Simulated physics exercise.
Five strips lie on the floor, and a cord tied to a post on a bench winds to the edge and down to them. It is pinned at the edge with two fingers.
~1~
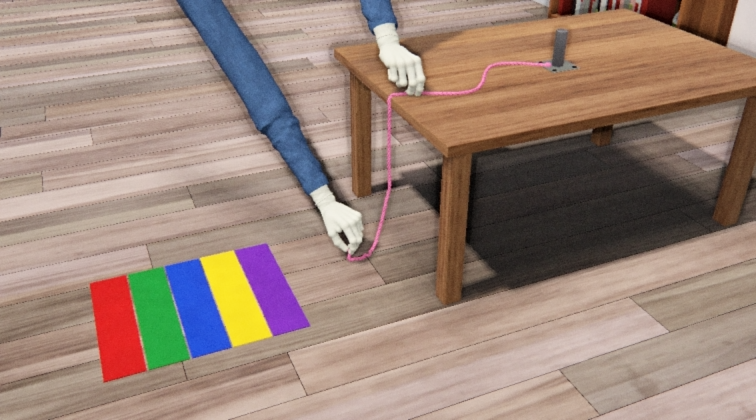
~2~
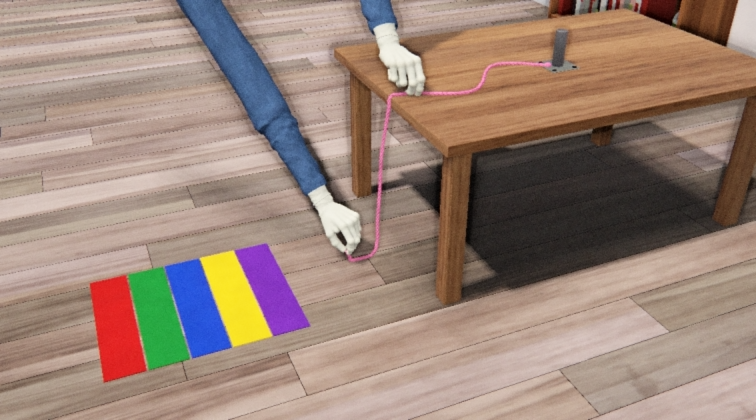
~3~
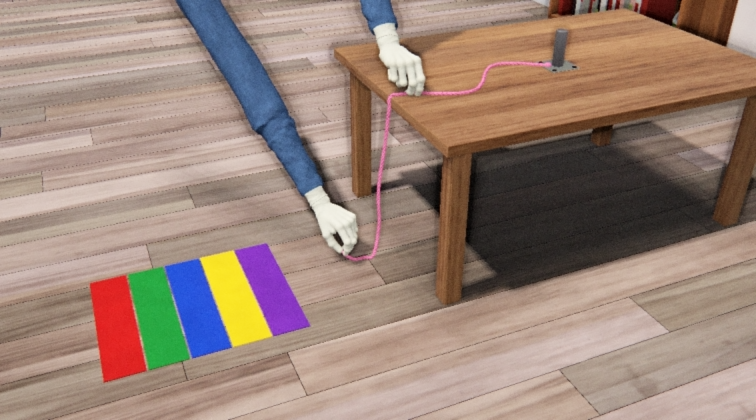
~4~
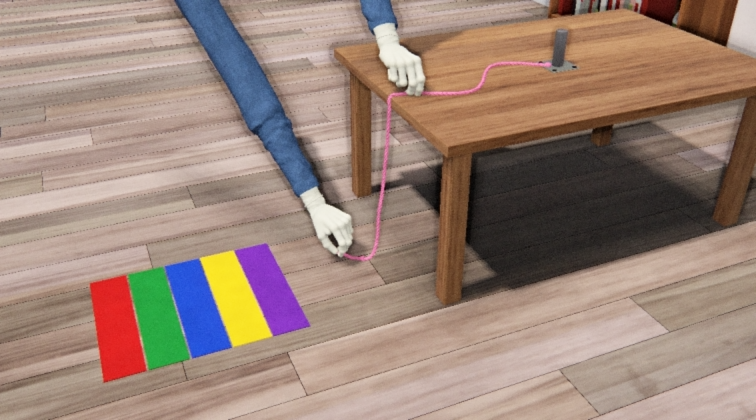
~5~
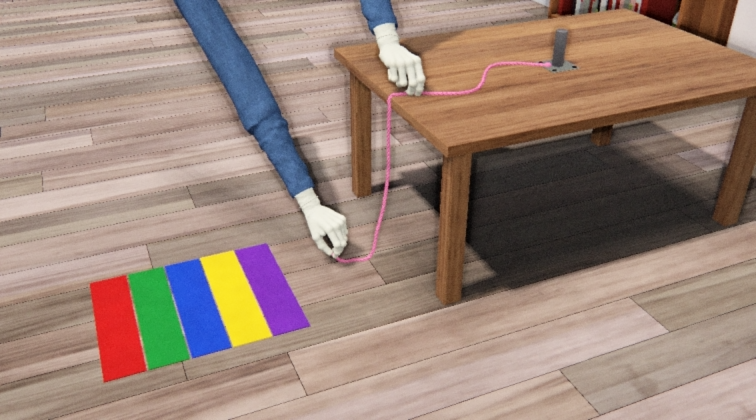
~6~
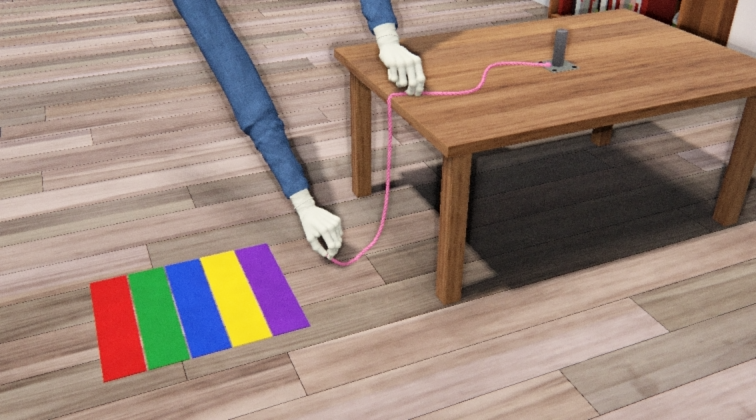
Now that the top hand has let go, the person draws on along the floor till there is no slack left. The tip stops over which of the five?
Over the blue strip.
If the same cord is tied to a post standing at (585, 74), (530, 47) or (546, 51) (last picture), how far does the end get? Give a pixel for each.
The spots are near (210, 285), (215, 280) and (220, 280).
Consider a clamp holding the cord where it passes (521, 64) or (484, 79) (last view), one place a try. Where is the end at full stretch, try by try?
It would be somewhere around (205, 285) the first time and (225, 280) the second.
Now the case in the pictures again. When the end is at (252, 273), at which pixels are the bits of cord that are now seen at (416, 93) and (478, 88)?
Well, the first one sits at (389, 107), and the second one sits at (444, 87).
Early on, end near (252, 273); over purple.
Midway, end near (217, 282); over yellow.
At the end of the slack, end near (196, 287); over blue. It gets as far as the blue strip.
